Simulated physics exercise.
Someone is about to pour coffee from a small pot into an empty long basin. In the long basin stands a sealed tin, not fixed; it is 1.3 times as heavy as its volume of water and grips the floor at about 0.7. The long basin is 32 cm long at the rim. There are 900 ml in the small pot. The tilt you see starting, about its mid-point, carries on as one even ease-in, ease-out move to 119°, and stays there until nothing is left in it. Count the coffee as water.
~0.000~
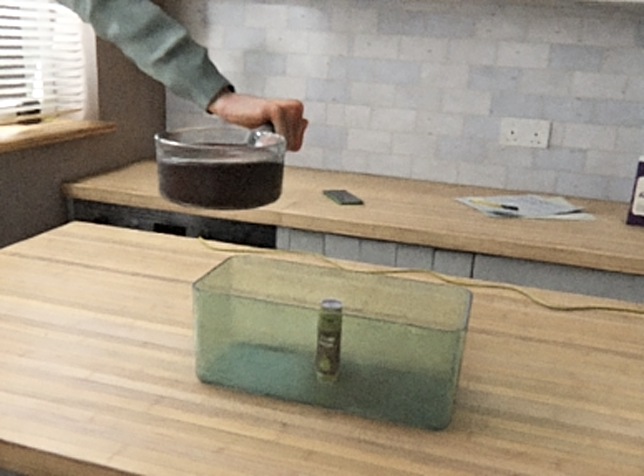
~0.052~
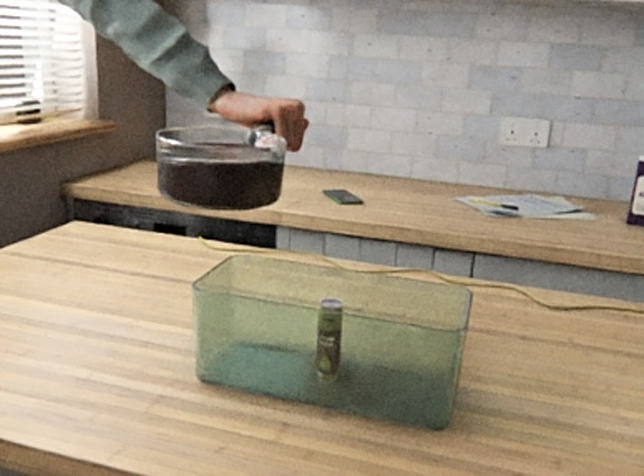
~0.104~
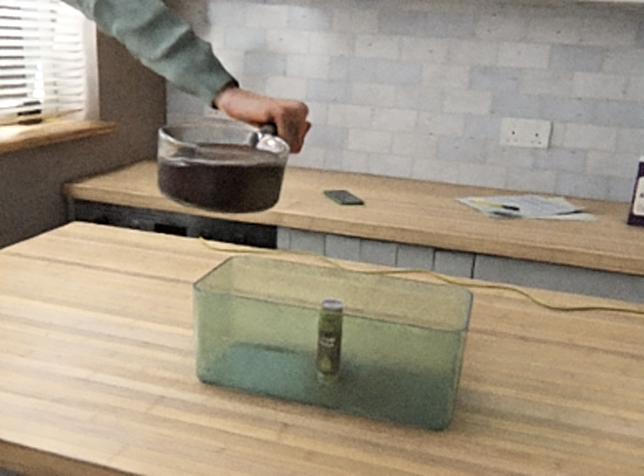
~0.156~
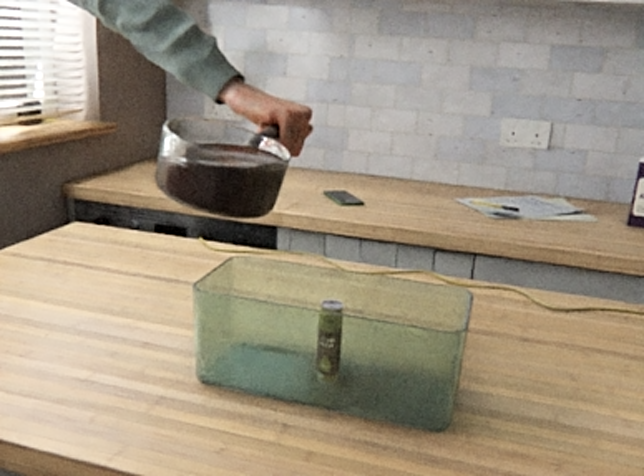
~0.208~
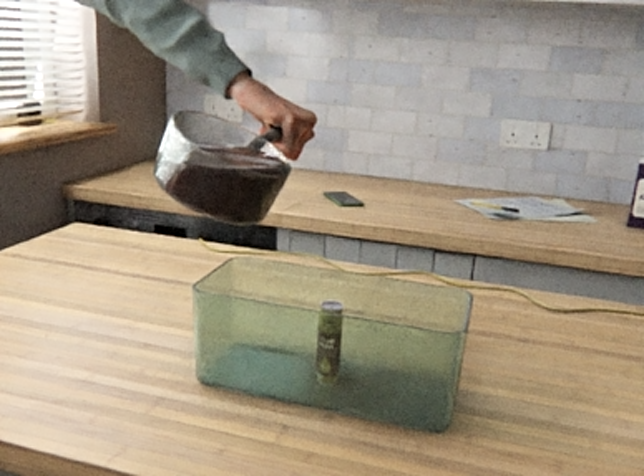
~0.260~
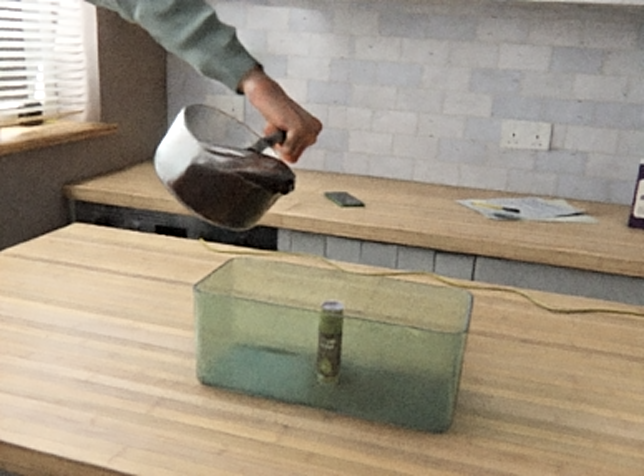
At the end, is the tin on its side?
It falls.
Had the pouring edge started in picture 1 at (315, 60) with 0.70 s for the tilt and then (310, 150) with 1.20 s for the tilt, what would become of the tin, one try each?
First it remains upright; then it remains upright.
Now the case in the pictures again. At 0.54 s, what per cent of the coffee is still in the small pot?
Some 16 per cent.
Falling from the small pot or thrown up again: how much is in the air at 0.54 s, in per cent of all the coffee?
Some 36 per cent.
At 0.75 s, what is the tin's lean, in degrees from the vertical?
About 20°.
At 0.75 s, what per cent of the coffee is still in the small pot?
About 2 per cent.
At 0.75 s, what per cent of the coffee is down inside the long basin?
Near 94 in a hundred.
By 0.54 s the tilt is 105° and 16 per cent is still to pour; the tin stands where it began.
By 0.75 s the tilt is 119° and 2 per cent is still to pour; the tin leans 19°.
By 0.96 s the tilt is 119° and 0 per cent is still to pour; the tin lies on its side.
By 1.20 s the tilt is 119° and 0 per cent is still to pour; the tin lies on its side.
At rest the tin lies on its side.
